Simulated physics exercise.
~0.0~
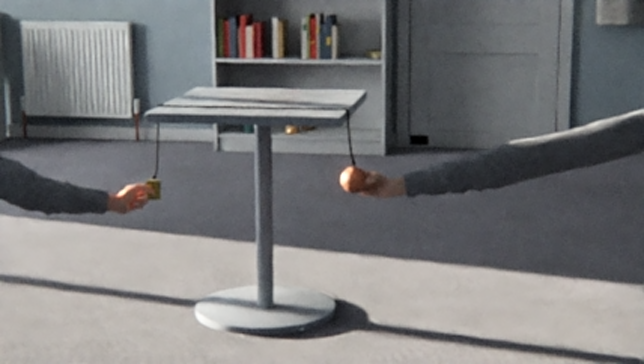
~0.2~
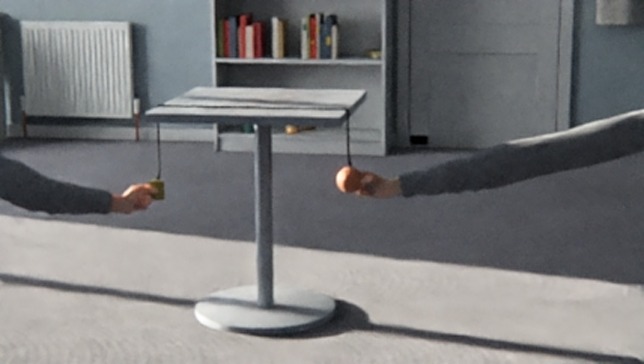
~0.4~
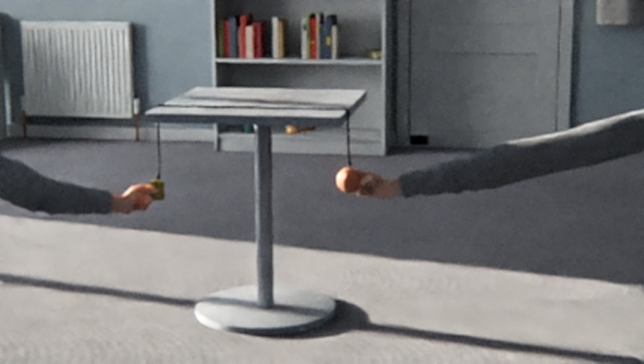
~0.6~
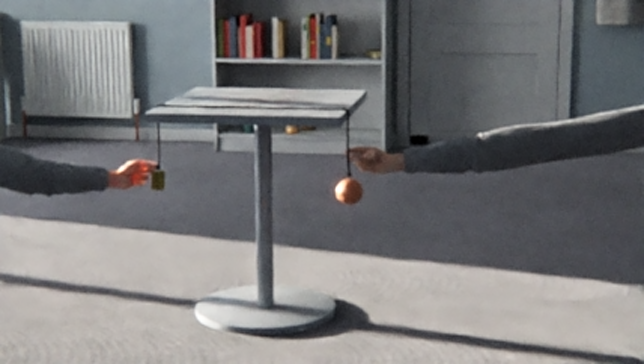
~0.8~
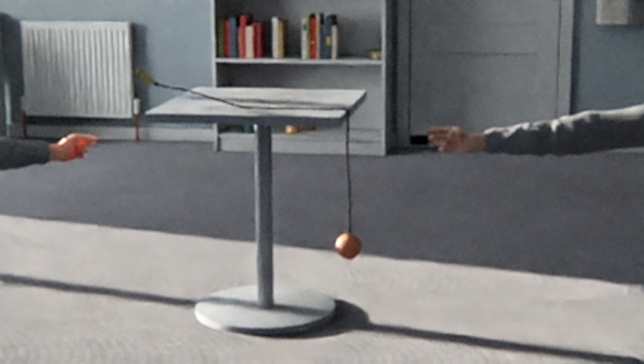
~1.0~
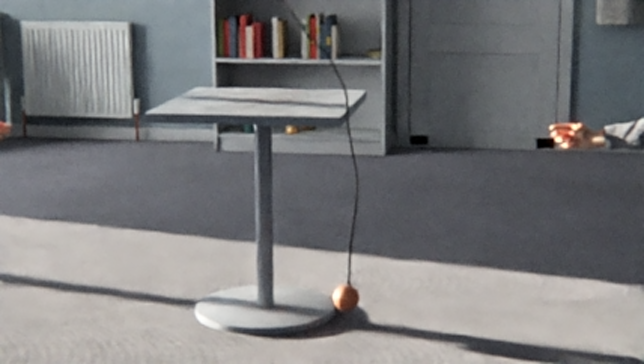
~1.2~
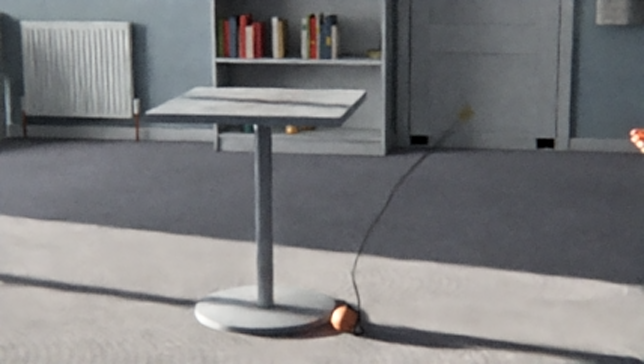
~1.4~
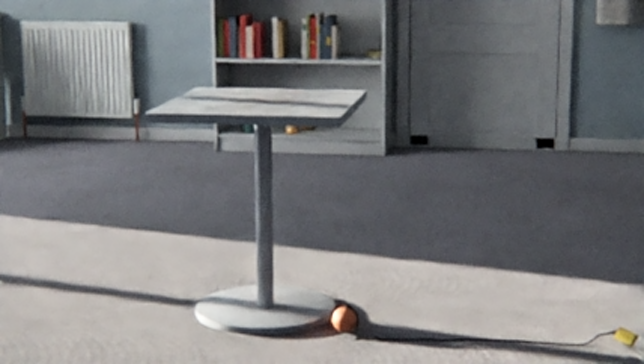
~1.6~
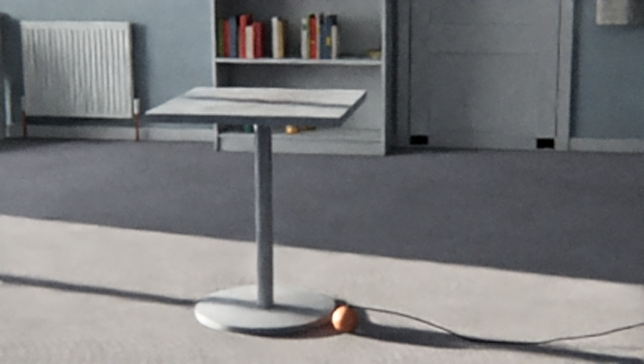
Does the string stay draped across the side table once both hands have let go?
No, the string is pulled to the right as the orange drops, and it slides off the table. It ends up lying on the floor, stretching to the right from the orange beside the table's base.
